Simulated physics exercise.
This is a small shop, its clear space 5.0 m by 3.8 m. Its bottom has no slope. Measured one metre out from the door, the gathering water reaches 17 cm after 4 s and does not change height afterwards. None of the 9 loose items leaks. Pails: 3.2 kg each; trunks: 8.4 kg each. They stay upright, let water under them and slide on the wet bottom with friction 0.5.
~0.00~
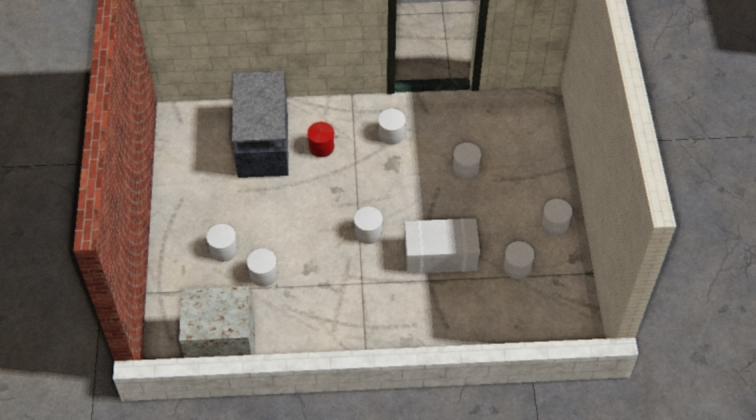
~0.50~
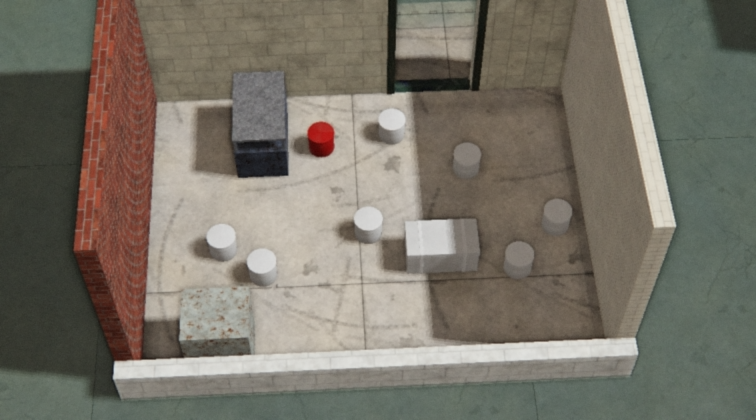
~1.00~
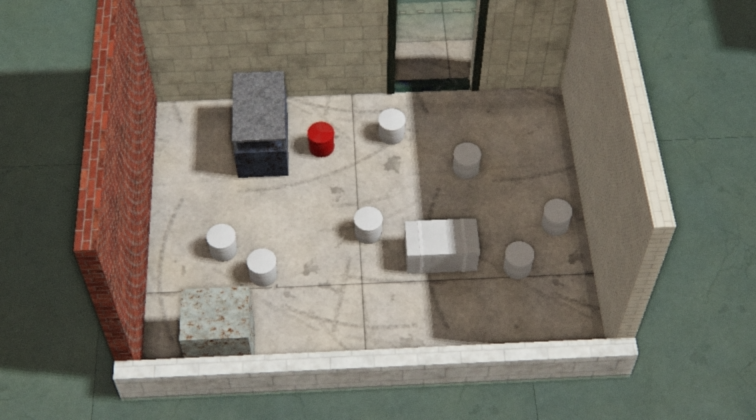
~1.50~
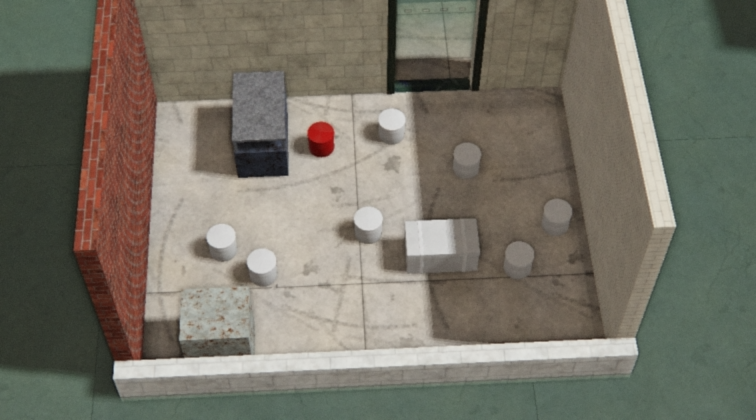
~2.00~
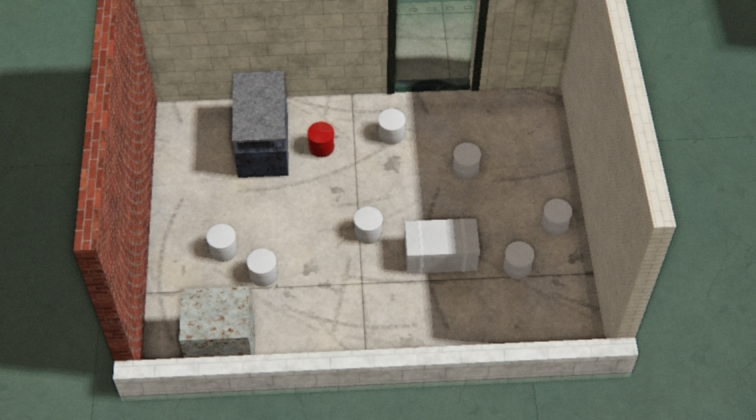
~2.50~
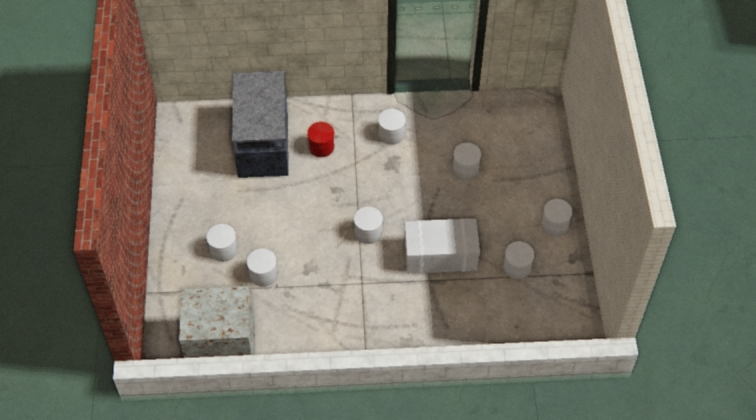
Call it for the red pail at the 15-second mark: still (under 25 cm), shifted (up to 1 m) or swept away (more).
Still.
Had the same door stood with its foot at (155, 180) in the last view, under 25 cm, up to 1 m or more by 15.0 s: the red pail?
Under that change the red pail keeps its spot.
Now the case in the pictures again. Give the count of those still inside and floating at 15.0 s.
Of them, 8.
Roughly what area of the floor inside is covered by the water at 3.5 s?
Somewhere about 1.5 m2, give or take.
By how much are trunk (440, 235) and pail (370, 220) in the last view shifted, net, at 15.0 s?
Shifts: 200 cm / 250 cm.
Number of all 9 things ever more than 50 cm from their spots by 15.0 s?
Total: 8.
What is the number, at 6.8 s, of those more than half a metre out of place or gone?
By that point, 5.
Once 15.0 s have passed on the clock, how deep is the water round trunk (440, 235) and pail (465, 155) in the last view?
First about 7 cm, second about 9 cm.
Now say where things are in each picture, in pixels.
The first frame shows the red pail at (321, 132) rests on the ground; water covers 0.0 m2; 0 of 9 have shifted.
The second frame shows the red pail at (321, 132) rests on the ground; water covers 0.0 m2; 0 of 9 have shifted.
The third frame shows the red pail at (321, 132), on the bottom; 0.0 m2 under water; 0 of 9 have shifted.
The fourth frame shows the red pail at (321, 132) rests on the ground; 0.0 m2 under water; 0 of 9 have shifted.
The fifth frame shows the red pail at (321, 132) rests on the ground; 0.0 m2 under water; 0 of 9 have shifted.
The sixth frame shows the red pail at (321, 132) rests on the ground; water covers 0.2 m2; 0 of 9 have shifted.
After 3.5 s the red pail is near (321, 132), 0.0 m from its start, aground; 0 afloat.
After 6.8 s the red pail is near (321, 132), 0.0 m from its start, aground; 2 afloat.
After 11.0 s the red pail is near (321, 132), 0.0 m from its start, aground; 6 afloat.
After 15.0 s the red pail is near (321, 132), 0.0 m from its start, aground; 8 afloat.
